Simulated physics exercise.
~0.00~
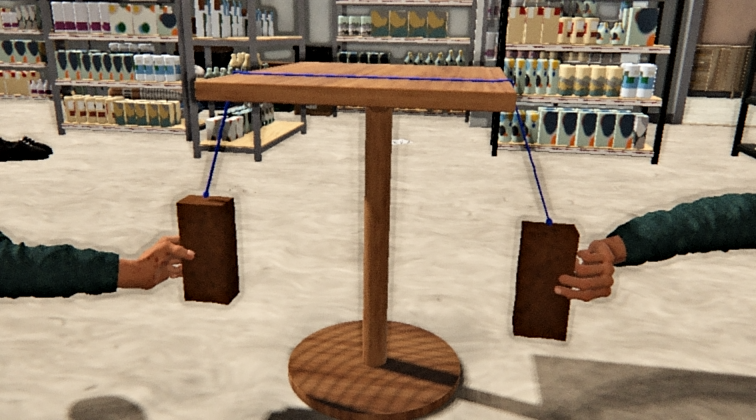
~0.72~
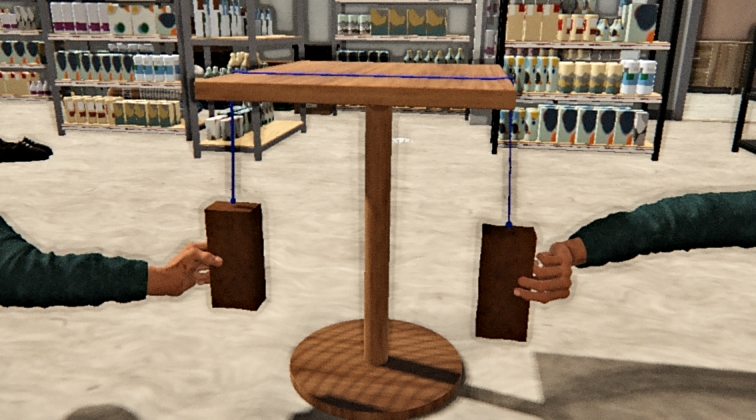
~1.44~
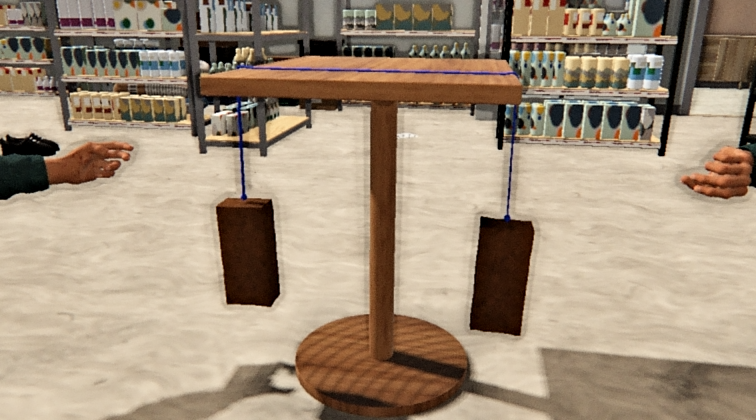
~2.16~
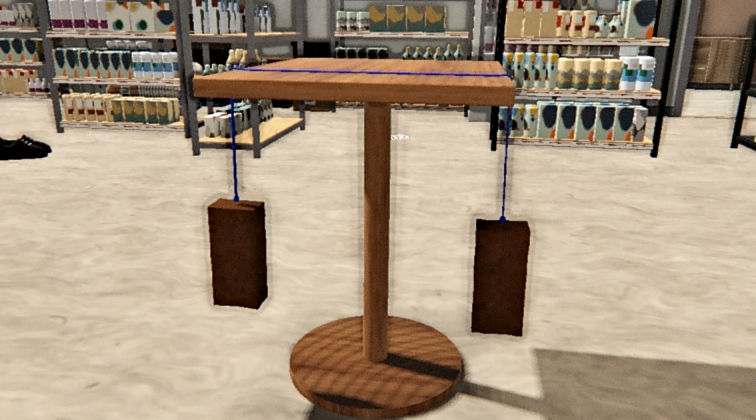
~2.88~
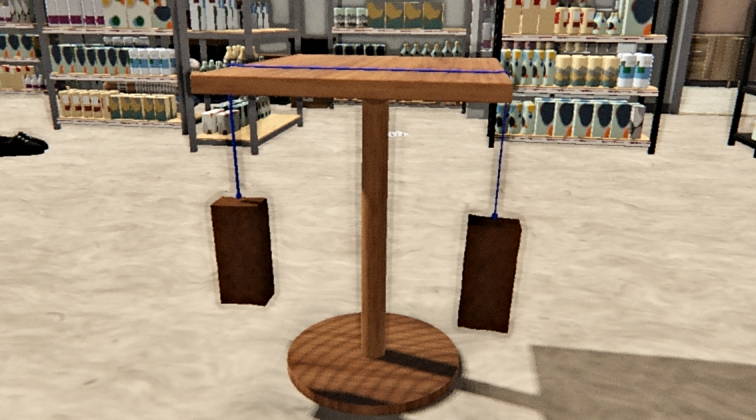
At the start, two hands in dark green sleeves hold a pair of brown bricks that hang from either end of a blue ribbon draped over a small wooden stand, with shop shelves behind. The bricks are held outward, so the ribbon slants away from the tabletop on both sides. The hands then bring them inward until the ribbon drops nearly straight. Both grips open and the hands draw back out of view. Left alone, the bricks sway slightly, but neither side sinks or rises, and they end hanging at about the same heights as before.
